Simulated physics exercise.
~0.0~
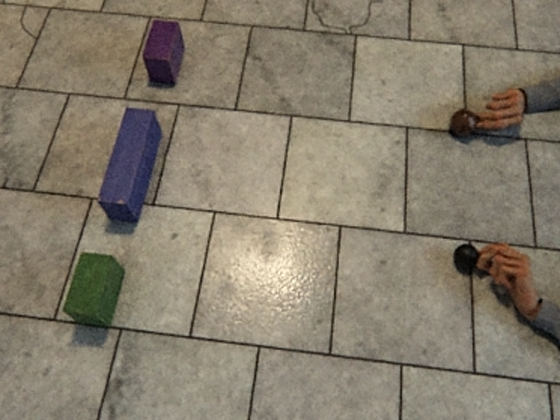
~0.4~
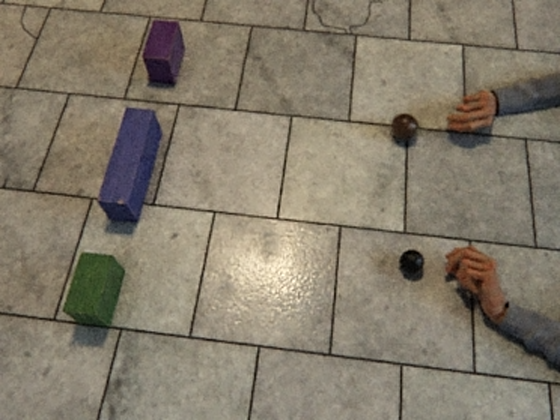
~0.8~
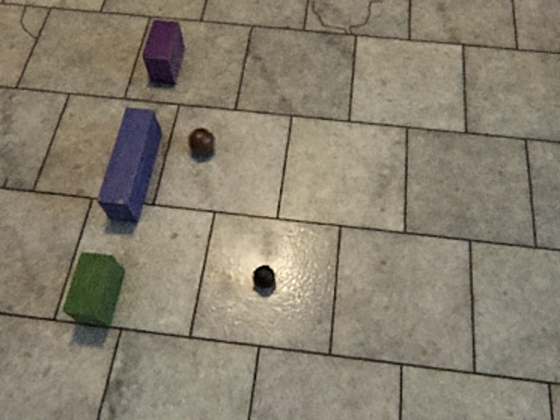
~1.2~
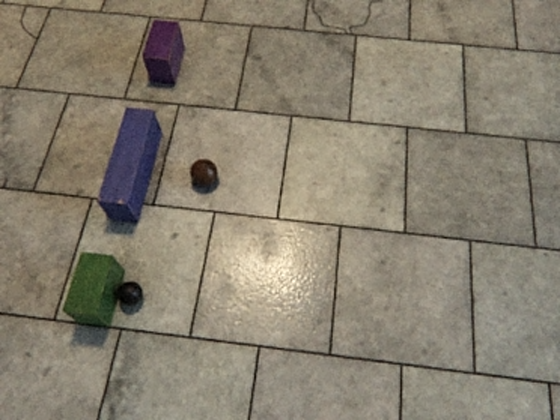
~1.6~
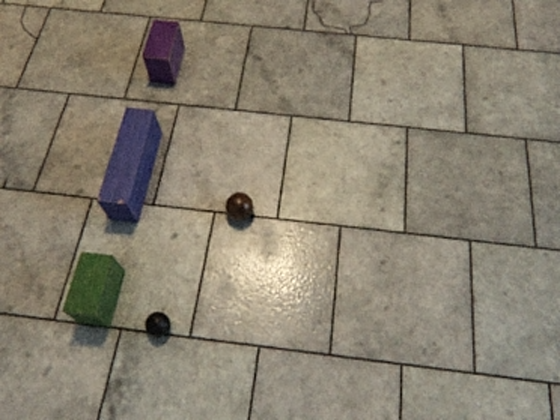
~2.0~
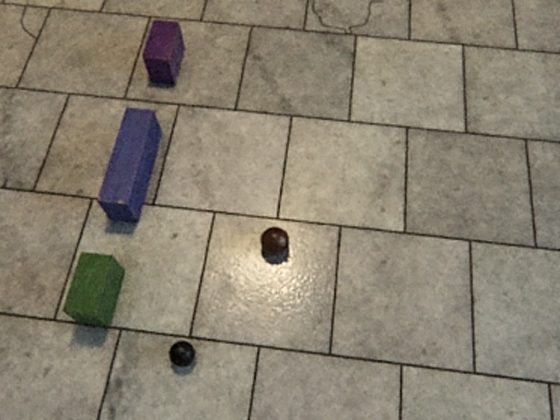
Three upright blocks, purple at the top, blue in the middle and green at the bottom, stand in a column on the left of a grey tiled floor, seen from above at an angle. At the right, two hands hold a round brown object and, below it, a black ball. The hands let both go and draw back out of view as the objects roll left. The brown one bounces off the blue block while the black ball keeps going, then rebounds from the green block. Both roll away down and to the right, passing through neither gap.
